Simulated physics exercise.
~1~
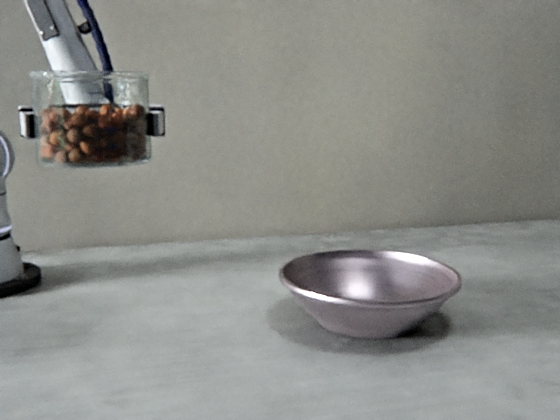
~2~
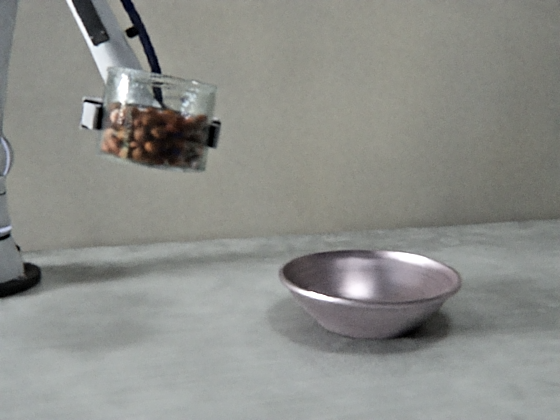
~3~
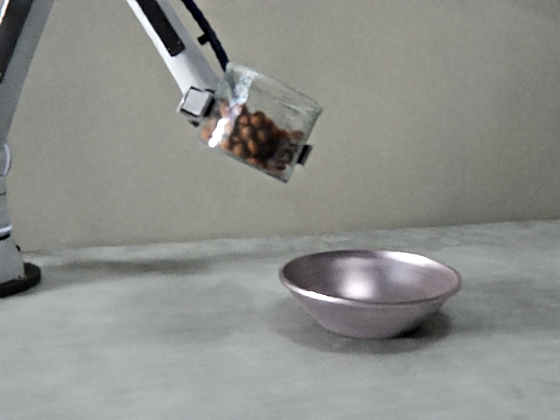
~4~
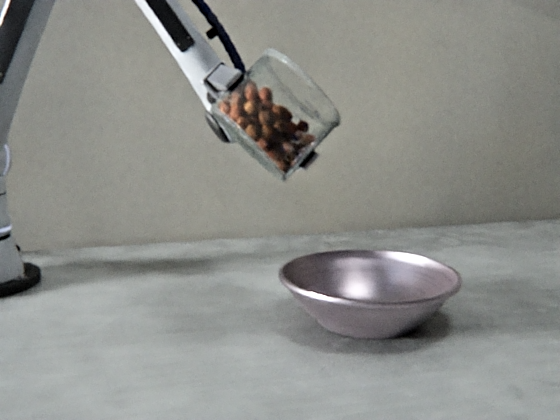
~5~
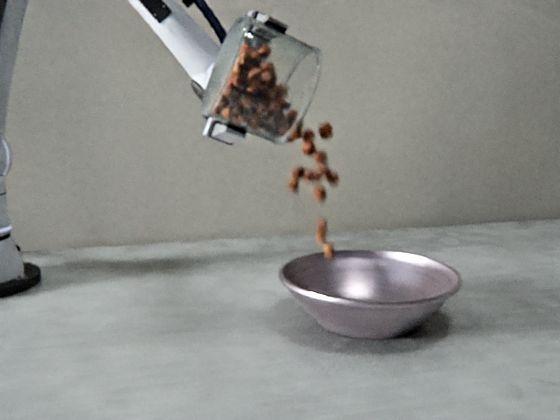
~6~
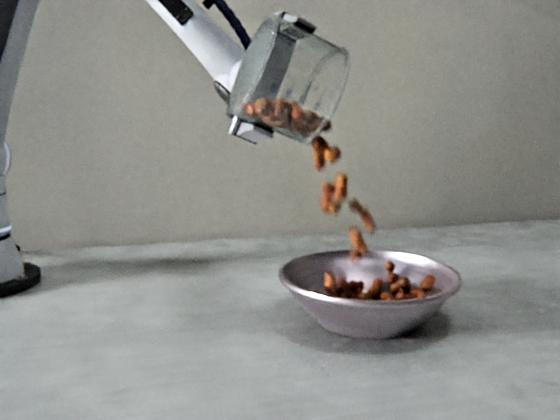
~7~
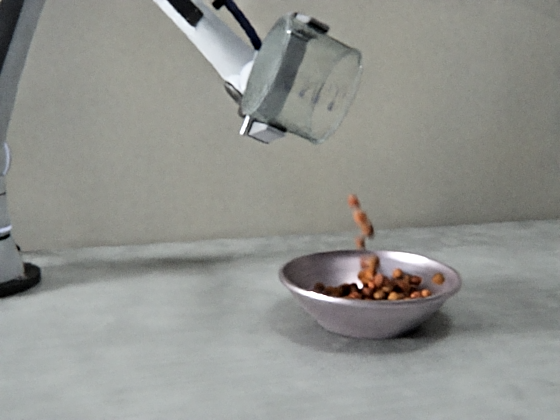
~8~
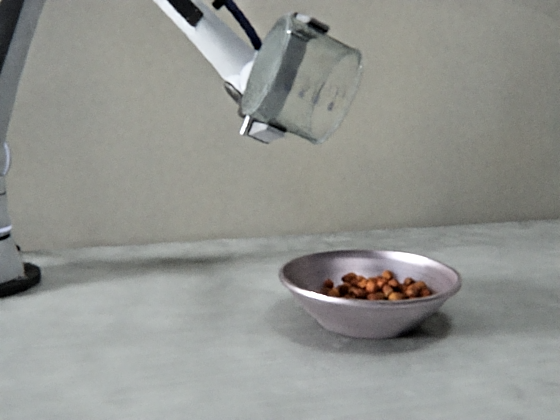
A robot arm carried a clear beaker of hazelnuts to the right, tilting it further as it went, then poured them in a tumbling stream into a shallow metal bowl, leaving the beaker empty and all the nuts heaped in the bowl.
